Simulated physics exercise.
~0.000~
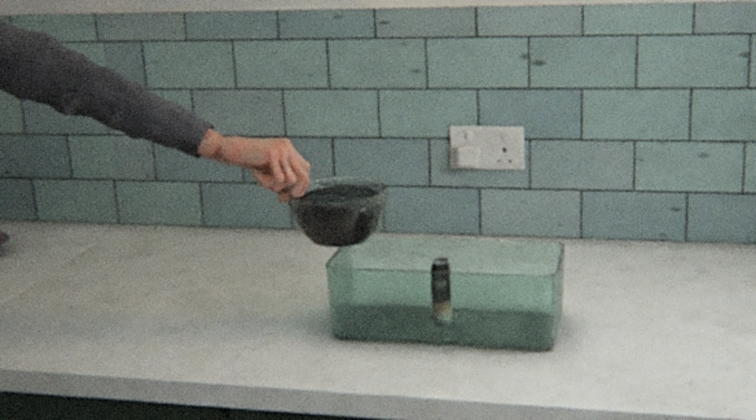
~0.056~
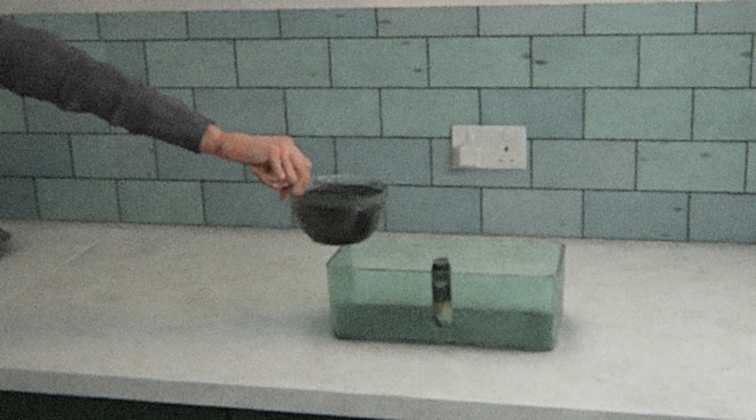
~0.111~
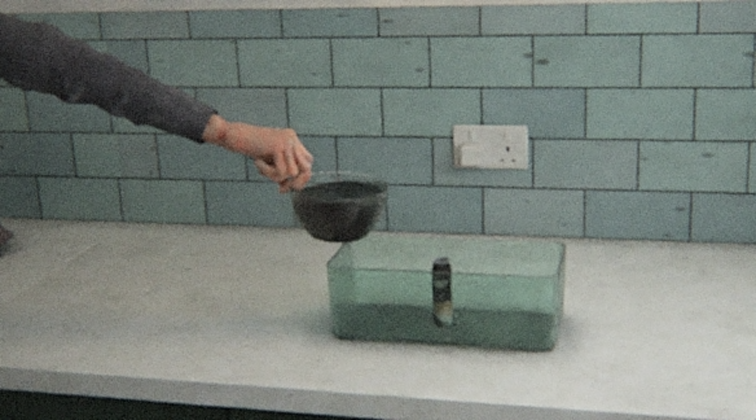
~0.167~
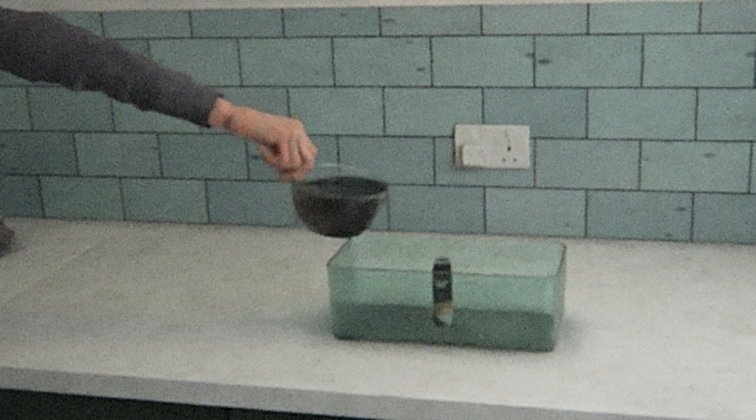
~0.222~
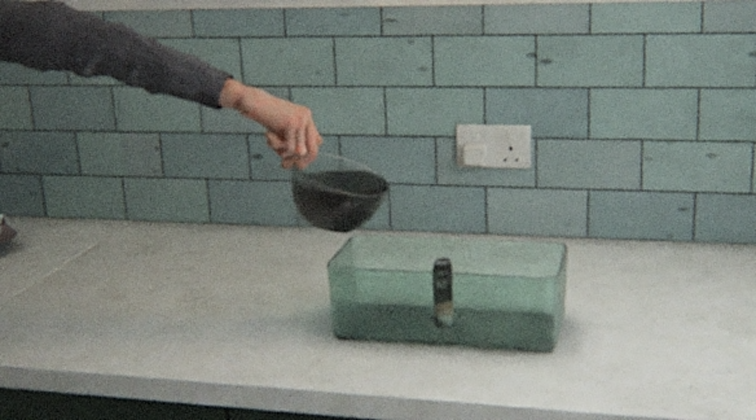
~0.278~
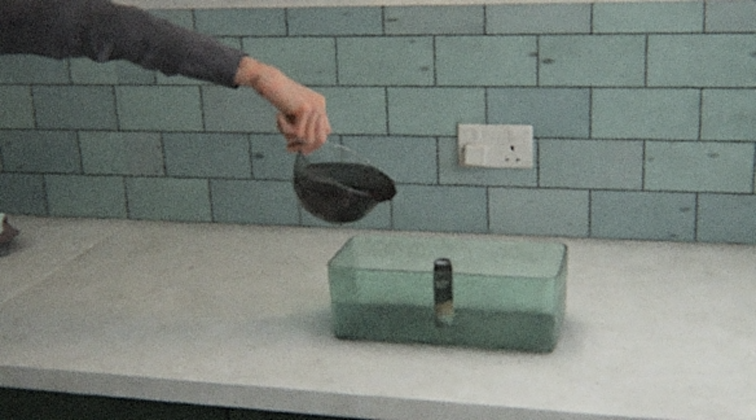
A round, clear bowl of dark liquid is held by a grey-sleeved arm reaching in from the left, above a pale worktop seen from the front and slightly above. Below and to its right sits a long, green-tinted basin with a small dark tin upright inside, before blue-green tiles and a white socket. The hand lifts and steadily tilts the bowl rightwards, liquid reaching its lip, as the view drifts very slightly.
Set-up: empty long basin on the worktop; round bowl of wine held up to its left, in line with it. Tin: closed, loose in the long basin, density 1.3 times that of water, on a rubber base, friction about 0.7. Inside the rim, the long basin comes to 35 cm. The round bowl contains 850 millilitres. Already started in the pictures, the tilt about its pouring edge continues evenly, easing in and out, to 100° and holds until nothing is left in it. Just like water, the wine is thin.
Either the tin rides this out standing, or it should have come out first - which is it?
Looks to me like it holds out.
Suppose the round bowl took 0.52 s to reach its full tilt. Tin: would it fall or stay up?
Result: Tin upright.
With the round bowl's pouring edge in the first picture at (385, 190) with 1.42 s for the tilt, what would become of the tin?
Result: Tin upright.
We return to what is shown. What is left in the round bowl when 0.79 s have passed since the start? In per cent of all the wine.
1 %.
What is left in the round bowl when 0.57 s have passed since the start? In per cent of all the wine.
Still held: Roughly 34 % of the total.
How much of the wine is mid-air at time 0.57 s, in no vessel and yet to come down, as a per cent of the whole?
Roughly 46 percent.
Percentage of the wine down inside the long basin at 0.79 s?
Some 88 per cent.
After 0.57 s the tilt is 86° and 34 per cent is still to pour; the tin stands where it began.
After 0.79 s the tilt is 100° and 1 per cent is still to pour; the tin stands where it began.
After 1.01 s the tilt is 100° and 0 per cent is still to pour; the tin stands where it began.
After 1.26 s the tilt is 100° and 0 per cent is still to pour; the tin stands where it began.
In the end the tin stands where it began.
